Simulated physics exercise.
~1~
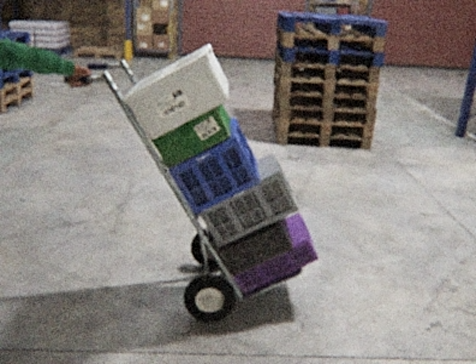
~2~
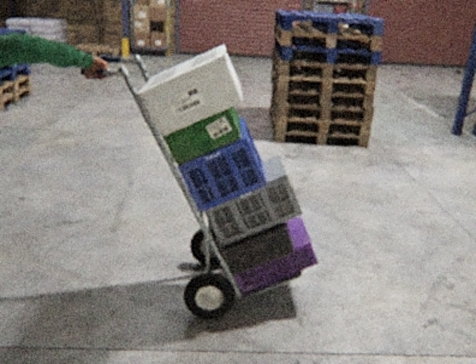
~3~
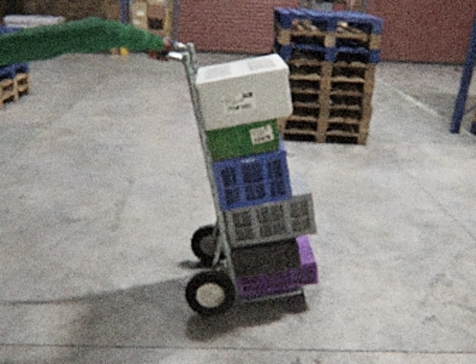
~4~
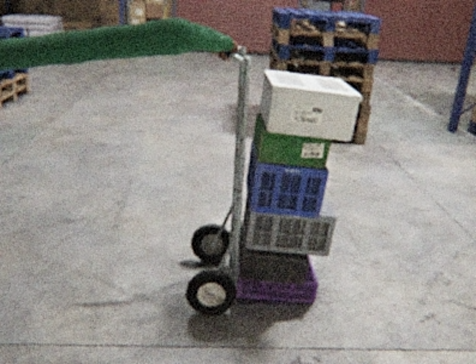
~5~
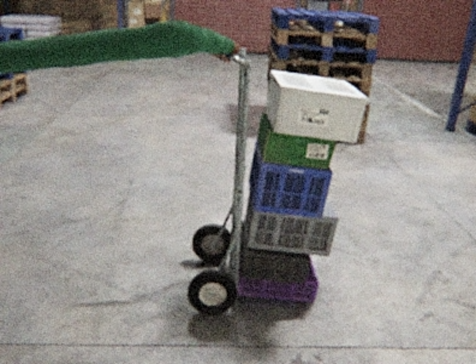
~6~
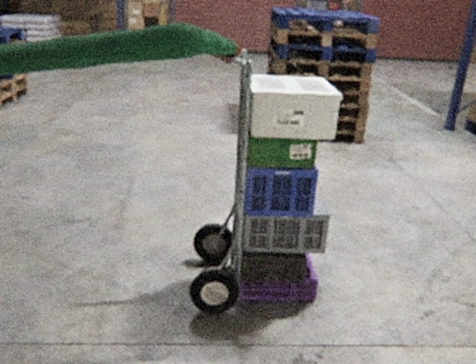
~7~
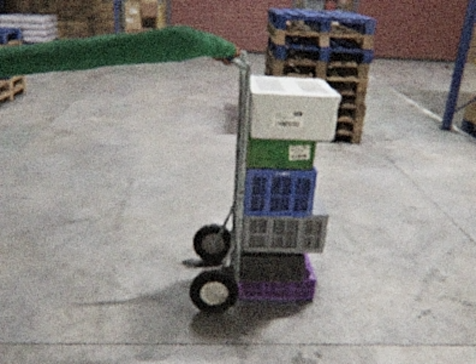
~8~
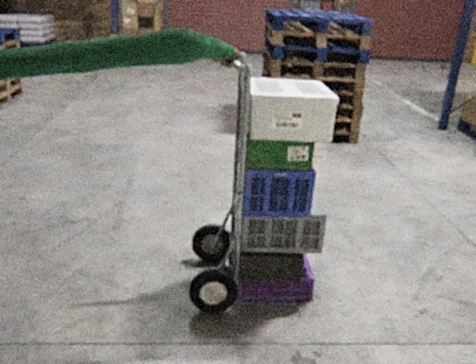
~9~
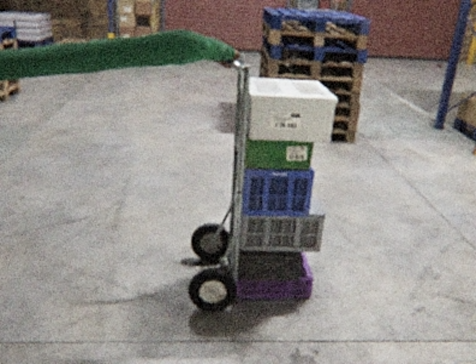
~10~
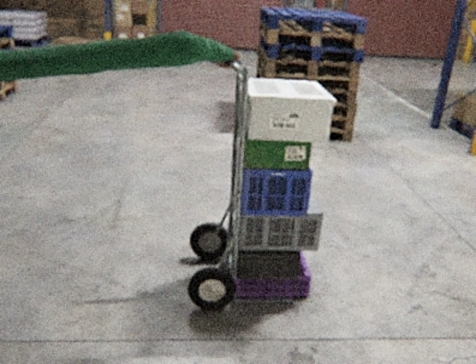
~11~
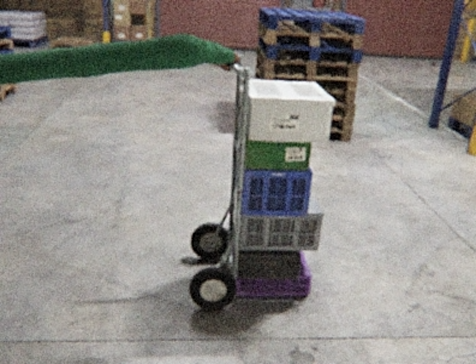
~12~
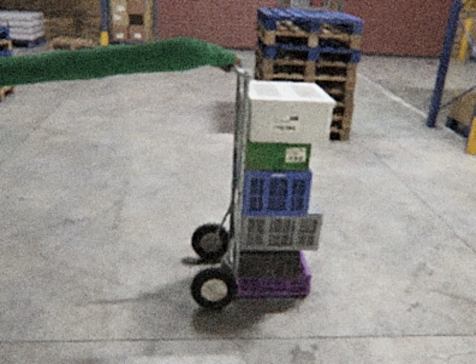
In the video, a green-sleeved arm tips a tilted sack truck stacked with a white tote, a green parcel and blue, grey and purple crates upright; the stack leans right, away from the frame, then settles back and stands still, all in place.
